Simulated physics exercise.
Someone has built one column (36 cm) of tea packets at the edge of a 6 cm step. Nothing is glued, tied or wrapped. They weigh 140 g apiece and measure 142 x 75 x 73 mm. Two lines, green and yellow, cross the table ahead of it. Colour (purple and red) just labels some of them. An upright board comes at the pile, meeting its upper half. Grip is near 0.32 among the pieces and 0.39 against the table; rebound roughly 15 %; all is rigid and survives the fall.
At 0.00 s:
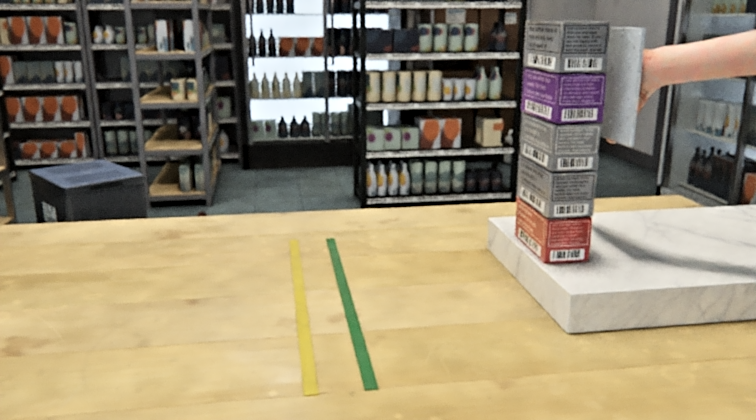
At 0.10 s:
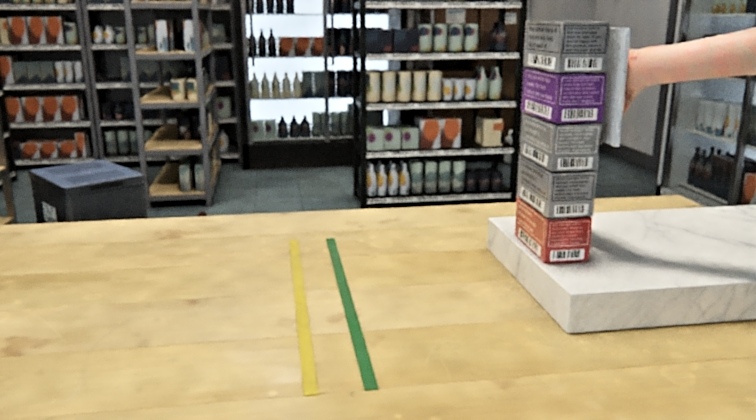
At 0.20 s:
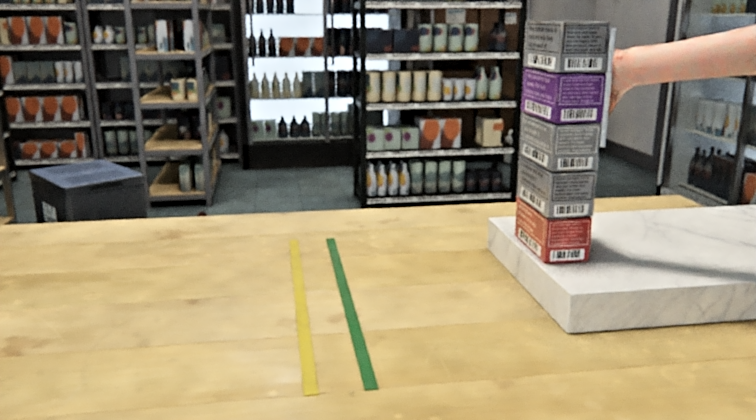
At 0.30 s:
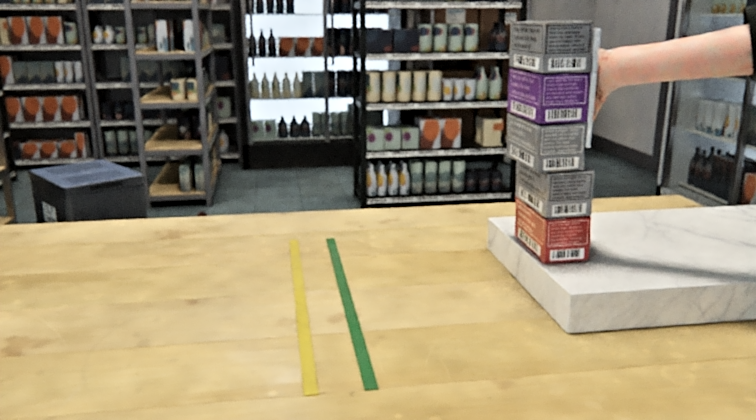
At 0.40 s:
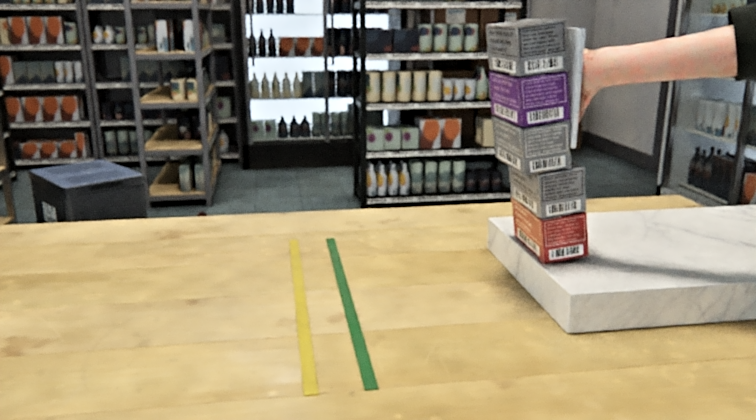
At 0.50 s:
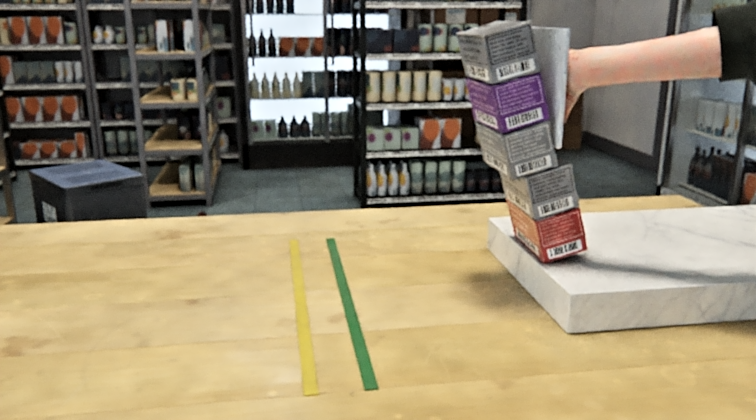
A hand holding an upright board moves left toward a column of five tea packets on a pale stone step, near yellow and green lines on the table. The board meets the upper part, sliding the top packets left, and then the whole column leans left, red packet included.
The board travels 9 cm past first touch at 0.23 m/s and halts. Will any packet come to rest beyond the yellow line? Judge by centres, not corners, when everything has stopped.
Here yes, the spill crosses the yellow line.
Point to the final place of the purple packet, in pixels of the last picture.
Near (303, 276).
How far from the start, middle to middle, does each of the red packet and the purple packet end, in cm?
Moved: Red 14, purple 50.
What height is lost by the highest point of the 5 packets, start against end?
About 35 cm.
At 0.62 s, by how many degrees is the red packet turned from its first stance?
Roughly 30°.
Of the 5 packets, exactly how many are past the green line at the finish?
2 of them.
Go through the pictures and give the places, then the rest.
In the first frame (we follow the side turned to the camera), board (639, 72) 46 mm short; green line, near end, (366, 365); yellow line, near end, (309, 370); red packet (569, 241); purple packet (582, 99); no piece has moved.
In the second frame, board (625, 73) 23 mm short; purple packet (582, 99).
In the third frame, board (610, 73) 1 mm in; purple packet (581, 99).
In the fourth frame, board (595, 73) 23 mm in; purple packet (565, 99) displaced 25 mm; 3 stirred so far.
In the fifth frame, board (580, 73) 46 mm in; purple packet (545, 100) tipped 7°; red packet (566, 239) tipped 7°; steepest lean 7°, the packet at (543, 49); 5 stirred so far.
In the sixth frame, board (565, 74) 7 cm in; green line, near end, (366, 365); yellow line, near end, (309, 370); purple packet (522, 104) tipped 15°; red packet (562, 236) tipped 15°; steepest lean 15°, the packet at (513, 53); 5 stirred so far.
Around 0.62 s, none of the 5 packets past the yellow line, 5 disturbed; purple packet tipped 29°, 24 mm lower; red packet tipped 29°.
Around 0.74 s, none of the 5 packets past the yellow line, 5 disturbed; red packet tipped 55°; purple packet tipped 55°, 10 cm lower.
Around 0.90 s, 1 of the 5 packets past the yellow line; red packet on its side; purple packet on its side.
Finally (1.7 s), 1 of the 5 packets past the yellow line; red packet upside down; purple packet on its side. The farthest middle lies 11 cm beyond that line. Seen by the last camera, middles, red packet near (482, 267), purple packet near (303, 276).
